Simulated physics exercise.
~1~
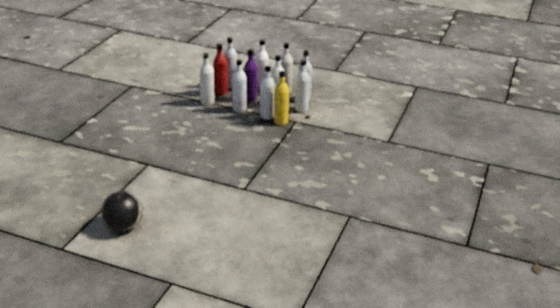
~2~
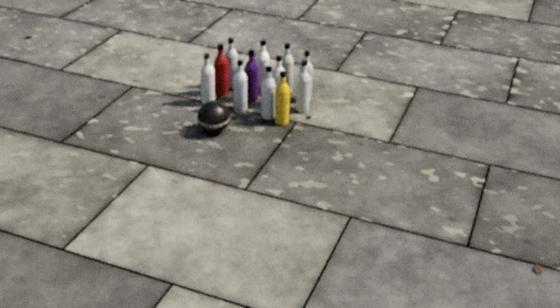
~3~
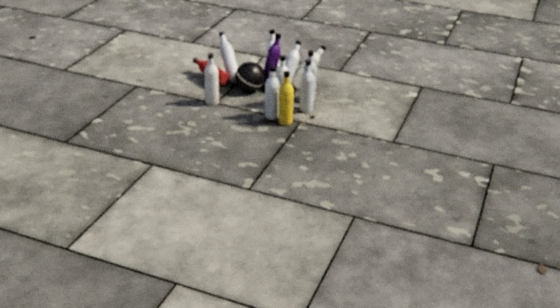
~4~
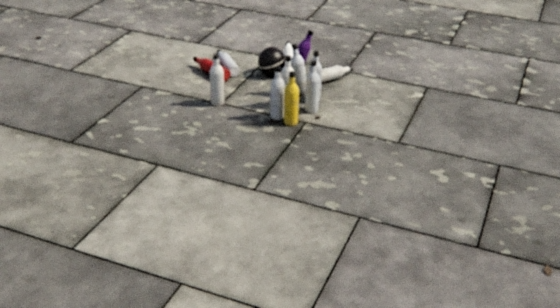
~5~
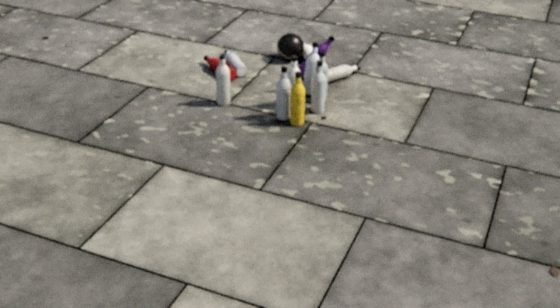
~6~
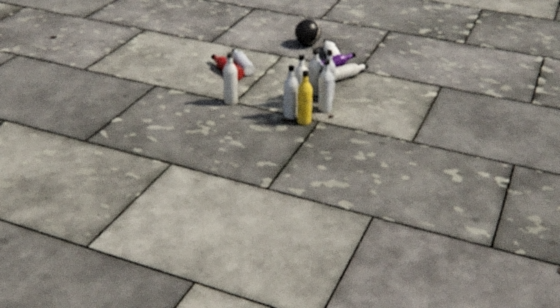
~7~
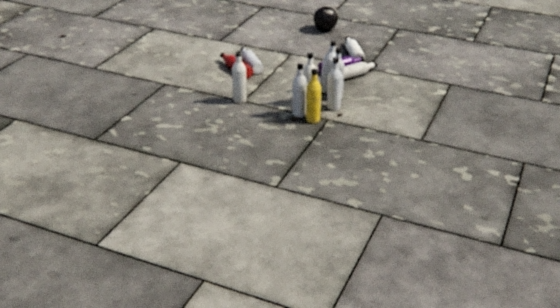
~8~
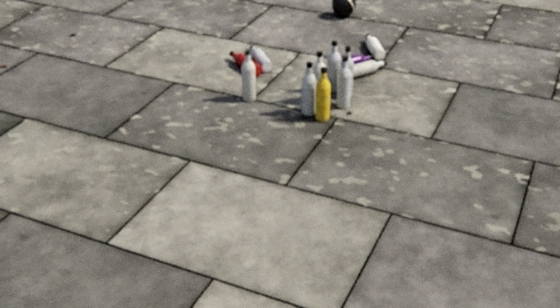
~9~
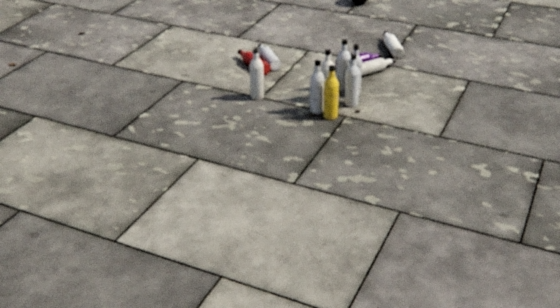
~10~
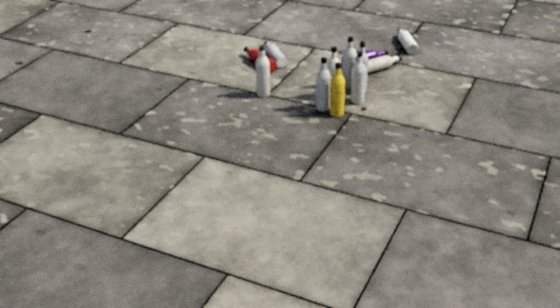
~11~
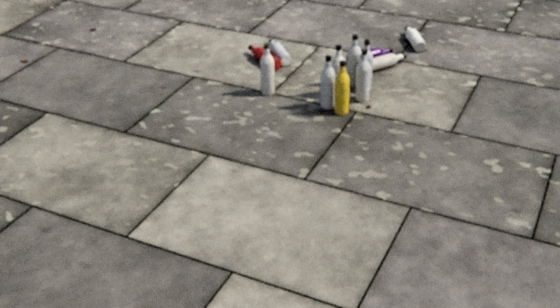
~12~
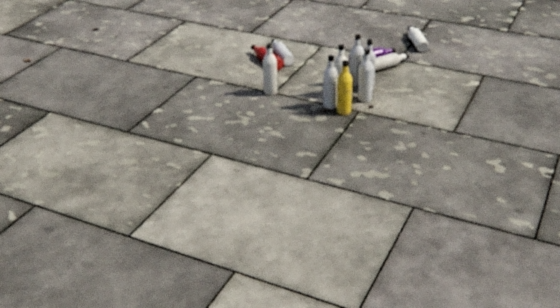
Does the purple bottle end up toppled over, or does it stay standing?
The purple bottle topples over. It leans after the ball rolls in among the bottles, then ends up lying on the paving.
